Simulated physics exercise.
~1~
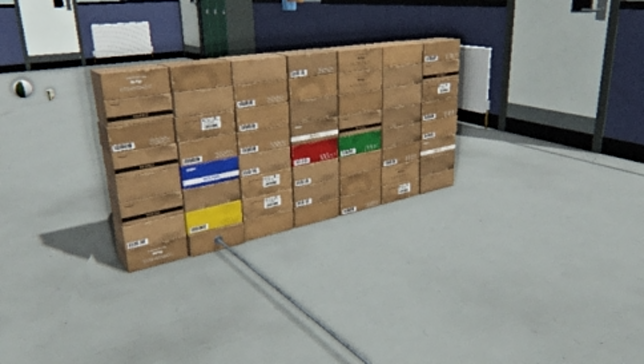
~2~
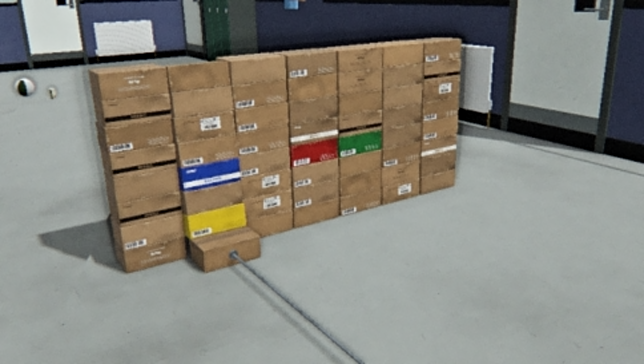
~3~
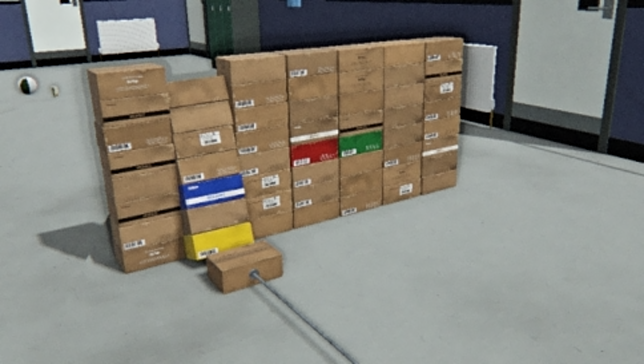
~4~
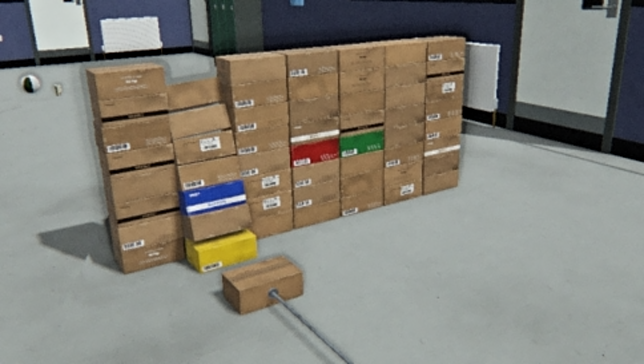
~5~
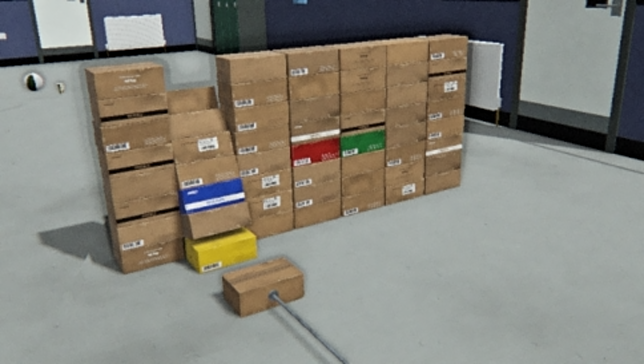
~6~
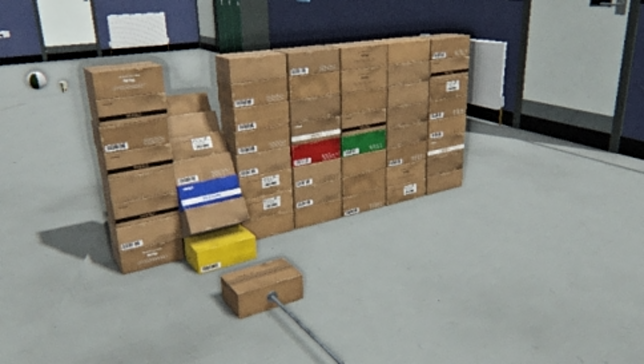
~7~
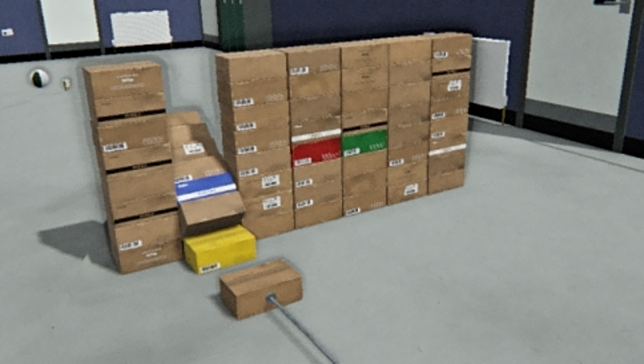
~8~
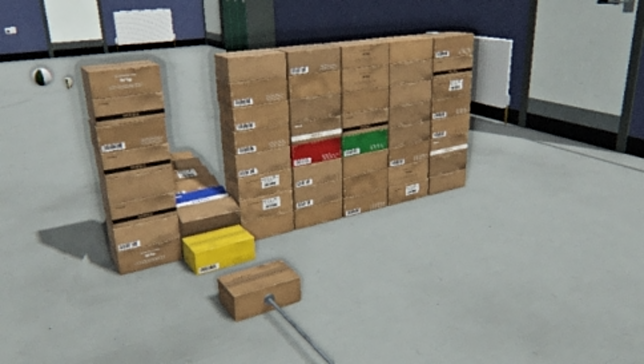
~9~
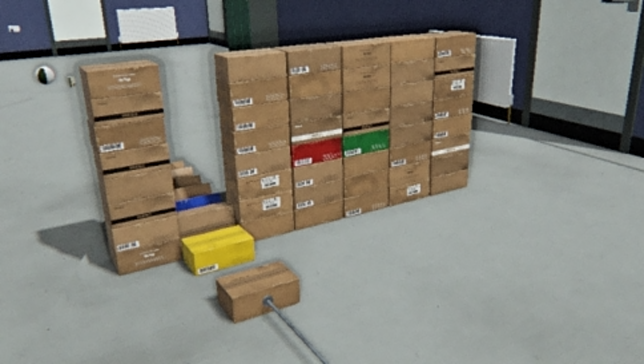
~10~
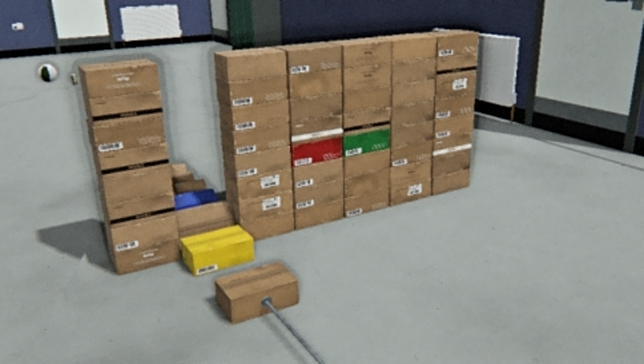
One column of a cardboard box wall collapsed after a metal rod dragged out its bottom box; the yellow box dropped to the floor, while the blue one and those above tipped backward and tumbled behind, leaving a gap between the standing columns.
